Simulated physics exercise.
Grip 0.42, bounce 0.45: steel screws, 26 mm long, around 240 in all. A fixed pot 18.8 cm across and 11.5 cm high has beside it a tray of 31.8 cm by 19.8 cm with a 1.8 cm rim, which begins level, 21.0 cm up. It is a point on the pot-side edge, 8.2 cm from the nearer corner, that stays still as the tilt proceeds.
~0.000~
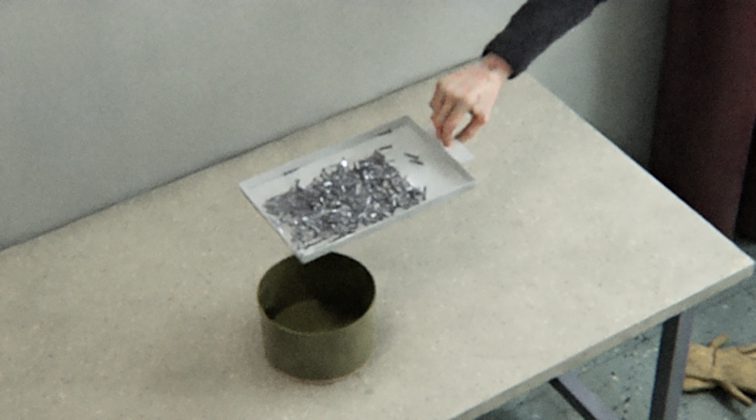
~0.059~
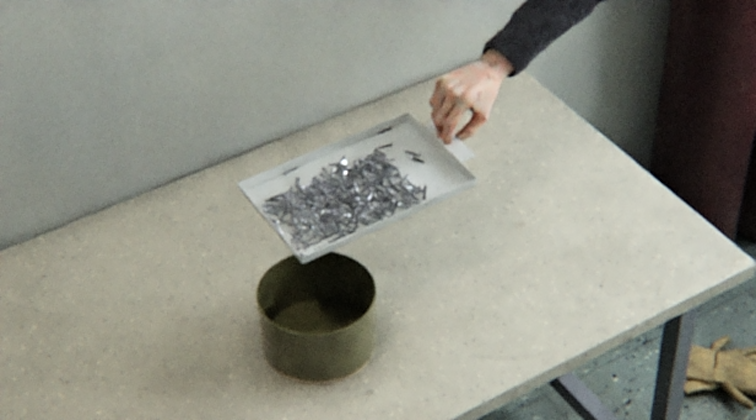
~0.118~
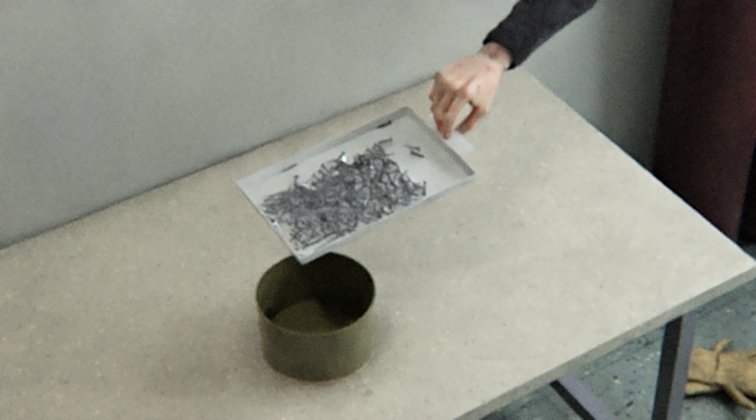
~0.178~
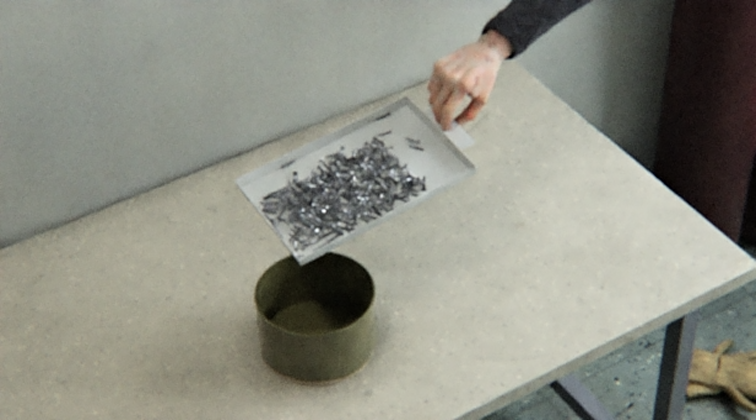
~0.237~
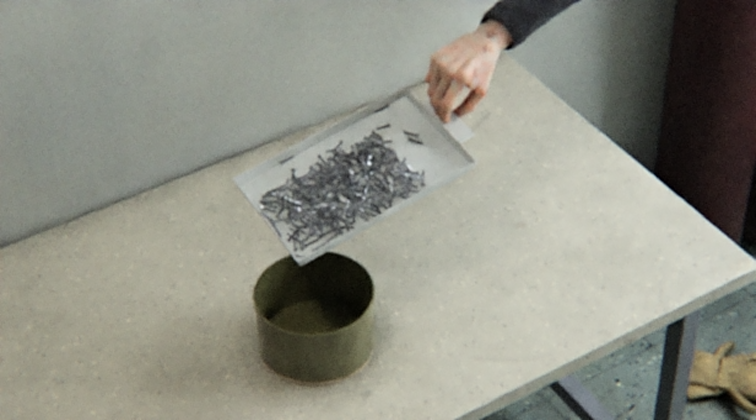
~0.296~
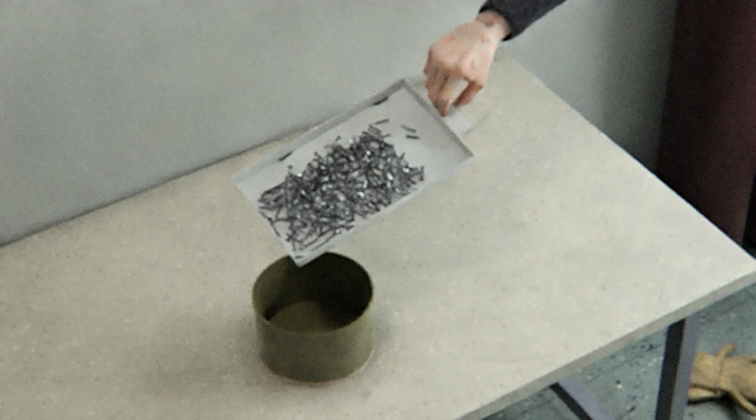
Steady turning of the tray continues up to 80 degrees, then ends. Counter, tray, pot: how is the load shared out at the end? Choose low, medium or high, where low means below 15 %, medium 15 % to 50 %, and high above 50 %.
Shares - counter: Low, tray: Low, pot: High.
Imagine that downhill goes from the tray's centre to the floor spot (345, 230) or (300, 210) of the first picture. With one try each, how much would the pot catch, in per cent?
First try: About 100 percent; second try: About 25 percent.
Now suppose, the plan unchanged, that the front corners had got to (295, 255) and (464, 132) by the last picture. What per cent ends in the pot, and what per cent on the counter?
In the pot: 25 per cent; on the counter: 65 per cent.
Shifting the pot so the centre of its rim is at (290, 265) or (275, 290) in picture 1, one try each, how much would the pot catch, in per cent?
40 % and 85 %.
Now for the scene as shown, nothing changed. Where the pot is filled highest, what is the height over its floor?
Some 3.5 cm above the floor.
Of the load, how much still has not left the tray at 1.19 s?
I'd put it at roughly 80 per cent.
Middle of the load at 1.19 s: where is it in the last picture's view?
At that moment the load's centre is around (293, 245).
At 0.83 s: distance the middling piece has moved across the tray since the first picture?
Displacement on the tray: Roughly 5 cm.
Then, at 0.83 s, tilt 45 degrees; the tray holds 100 %, the pot 0 %.
After 1.19 s, tilt 66 degrees; the tray holds 80 %, the pot 5 %.
After 1.64 s, tilt 80 degrees; the tray holds 10 %, the pot 85 %.
At rest (2.5 s), counter 5 %, tray 5 %, pot 90 %.
